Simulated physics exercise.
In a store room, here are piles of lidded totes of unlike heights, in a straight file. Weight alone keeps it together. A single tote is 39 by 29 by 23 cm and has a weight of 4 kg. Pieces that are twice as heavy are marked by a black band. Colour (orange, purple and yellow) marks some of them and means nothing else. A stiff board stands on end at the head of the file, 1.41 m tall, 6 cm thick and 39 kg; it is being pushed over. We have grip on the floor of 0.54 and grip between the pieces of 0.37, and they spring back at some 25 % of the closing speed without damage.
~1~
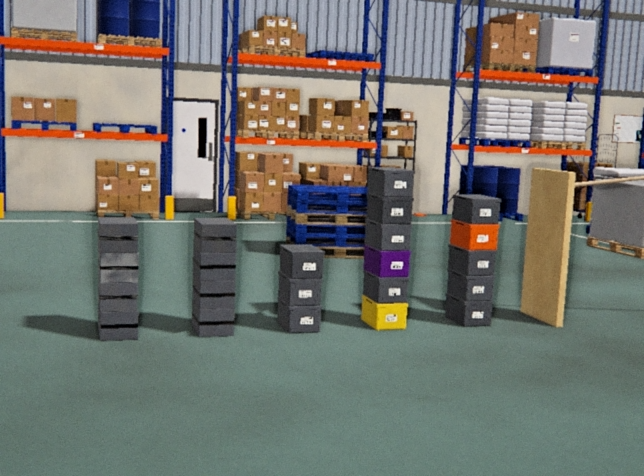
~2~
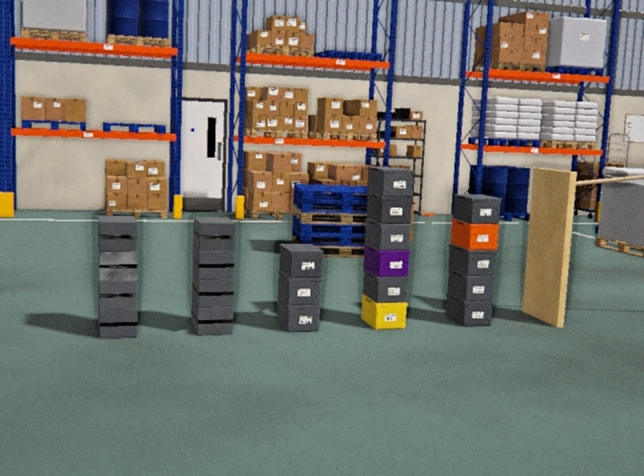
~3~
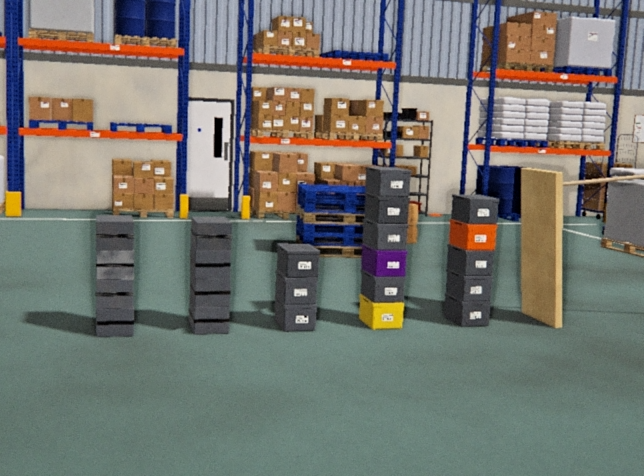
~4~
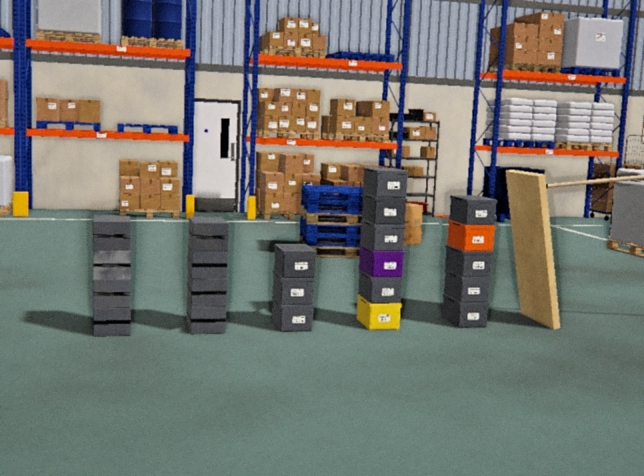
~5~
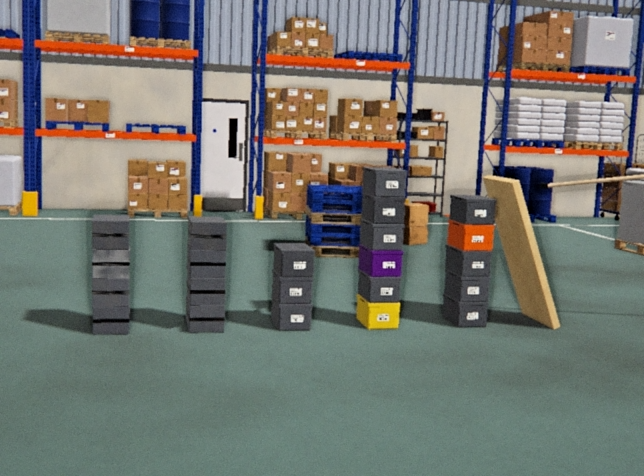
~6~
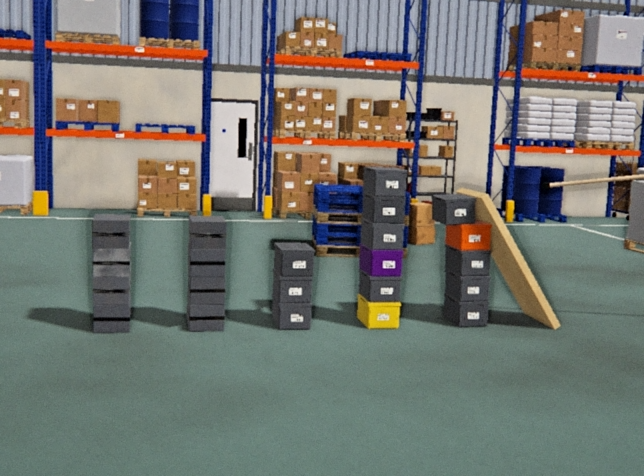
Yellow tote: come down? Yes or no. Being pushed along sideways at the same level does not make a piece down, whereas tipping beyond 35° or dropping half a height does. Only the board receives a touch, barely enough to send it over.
No.
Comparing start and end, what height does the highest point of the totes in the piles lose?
Something like 45 cm, give or take.
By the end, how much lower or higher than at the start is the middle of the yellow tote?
0 cm lower.
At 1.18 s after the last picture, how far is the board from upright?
It's tipped some 70 degrees away from upright by then.
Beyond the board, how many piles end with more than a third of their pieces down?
Count: 3.
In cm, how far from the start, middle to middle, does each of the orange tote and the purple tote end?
Orange 110, purple 70.
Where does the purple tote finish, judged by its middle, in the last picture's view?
Around (310, 291).
Then, 0.30 s later than the last frame, board 51° from upright; none of the 22 totes down, 8 disturbed; yellow tote unmoved; orange tote tilted 32°, 8 cm lower.
Then, 0.62 s later than the last frame, board 67° from upright; 5 of the 22 totes down; yellow tote tilted 7°; orange tote tilted 17°, 23 cm lower.
Then, 1.18 s later than the last frame, board 70° from upright; 10 of the 22 totes down; yellow tote moved 6 cm; purple tote tilted 30°, 26 cm lower.
When it is over, board 70° from upright; 12 of the 22 totes down; yellow tote moved 6 cm; purple tote tilted 27°, 28 cm lower; orange tote tilted 25°, 41 cm lower. In pixels of the last frame, middles, yellow tote near (371, 311), purple tote near (310, 291).
